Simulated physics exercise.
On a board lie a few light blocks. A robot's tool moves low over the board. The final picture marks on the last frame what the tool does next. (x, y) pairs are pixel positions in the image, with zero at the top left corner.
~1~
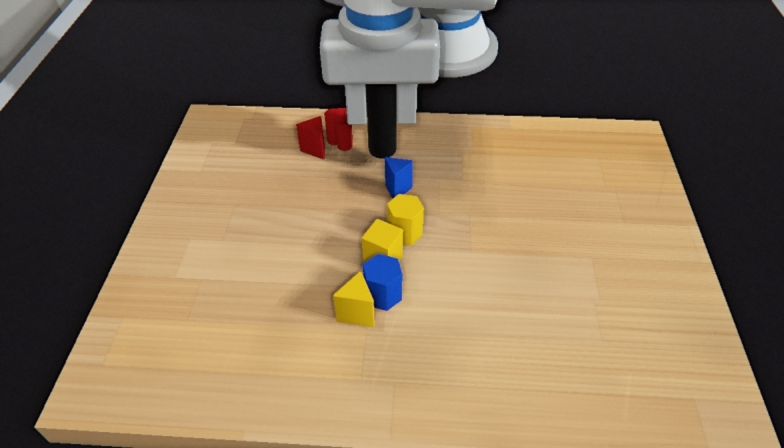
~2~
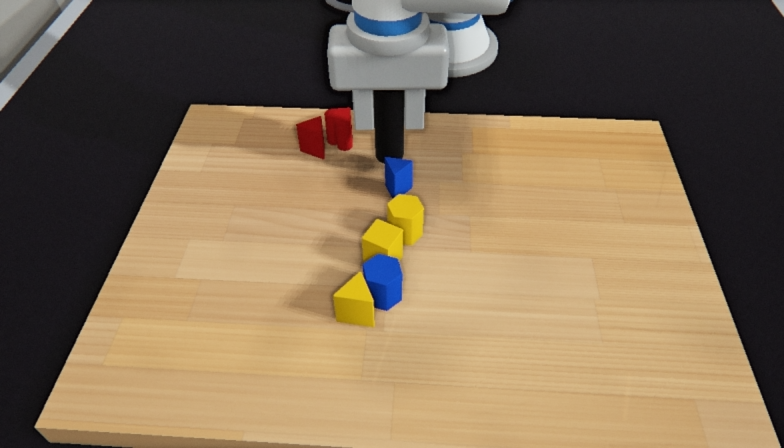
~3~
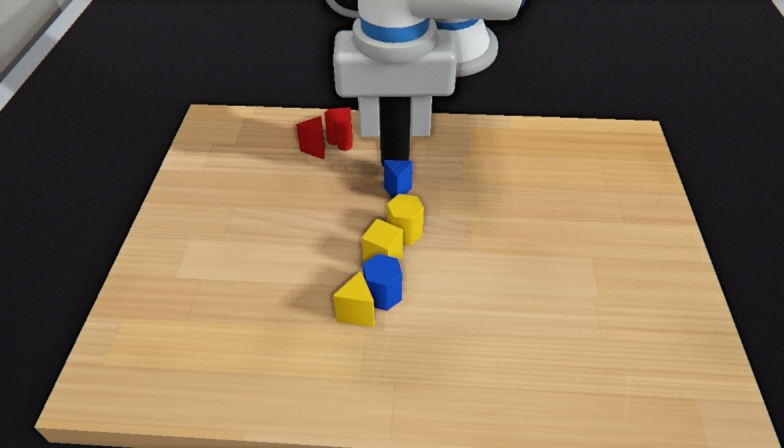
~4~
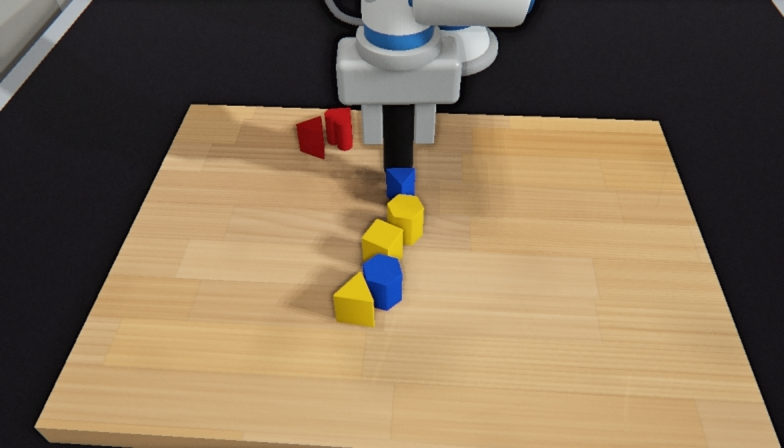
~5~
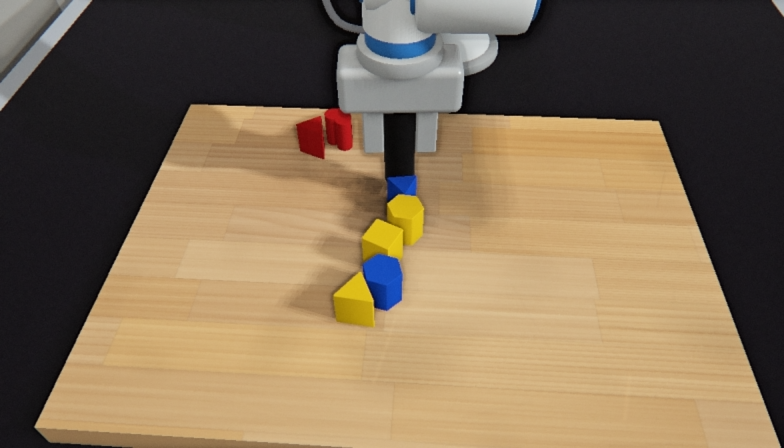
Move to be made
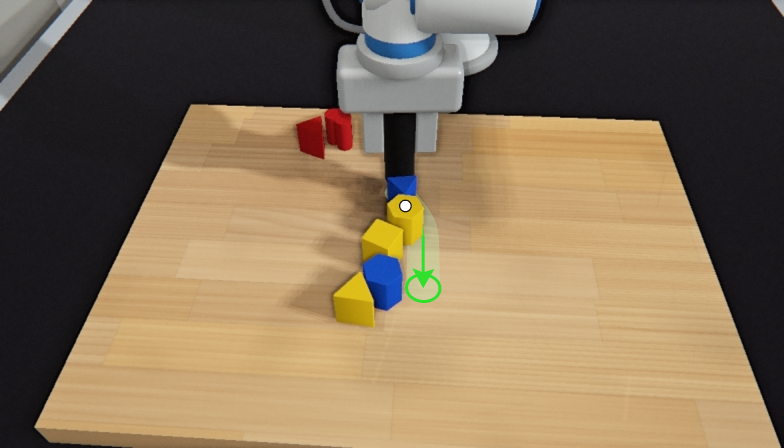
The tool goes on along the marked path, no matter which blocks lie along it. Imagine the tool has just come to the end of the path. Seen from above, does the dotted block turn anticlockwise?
No.
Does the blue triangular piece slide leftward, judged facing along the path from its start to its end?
Final answer: Yes.
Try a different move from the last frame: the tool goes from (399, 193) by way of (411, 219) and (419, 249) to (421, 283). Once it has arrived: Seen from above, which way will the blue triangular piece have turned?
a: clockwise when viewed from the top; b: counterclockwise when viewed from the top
(b)
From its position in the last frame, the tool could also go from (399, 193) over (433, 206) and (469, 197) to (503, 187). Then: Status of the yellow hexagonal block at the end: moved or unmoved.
It is carried off its spot.
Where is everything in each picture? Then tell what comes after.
The first picture shows tip of the tool at (383, 151), middles of tops, blue hexagonal block at (382, 269), yellow square block at (382, 234), blue triangular piece at (397, 164), yellow hexagonal block at (405, 206).
The second picture shows tool at (389, 157), nothing pushed.
The third picture shows tool at (395, 163), blue triangular piece at (398, 166).
The fourth picture shows tool at (398, 171), blue triangular piece at (401, 173).
The fifth picture shows tool at (403, 182), blue hexagonal block at (382, 269), yellow square block at (382, 234), blue triangular piece at (403, 182), yellow hexagonal block at (405, 206).
The line goes from (399, 193) via (423, 235), ending at (423, 288); the dot is on the yellow hexagonal block.
What follows on the original path. One third of the way, tool at (419, 206); yellow square block at (381, 236); blue triangular piece at (429, 210), turned 25° anticlockwise; yellow hexagonal block at (418, 229), turned 65° clockwise.
Two thirds of the way, tool at (424, 239); yellow square block at (381, 236); blue triangular piece at (448, 237), turned 35° anticlockwise; yellow hexagonal block at (418, 252).
At the end, tool at (424, 274); blue hexagonal block at (375, 275), turned 30° clockwise; yellow square block at (381, 236); blue triangular piece at (452, 247), turned 85° anticlockwise; yellow hexagonal block at (413, 289), turned 145° clockwise.
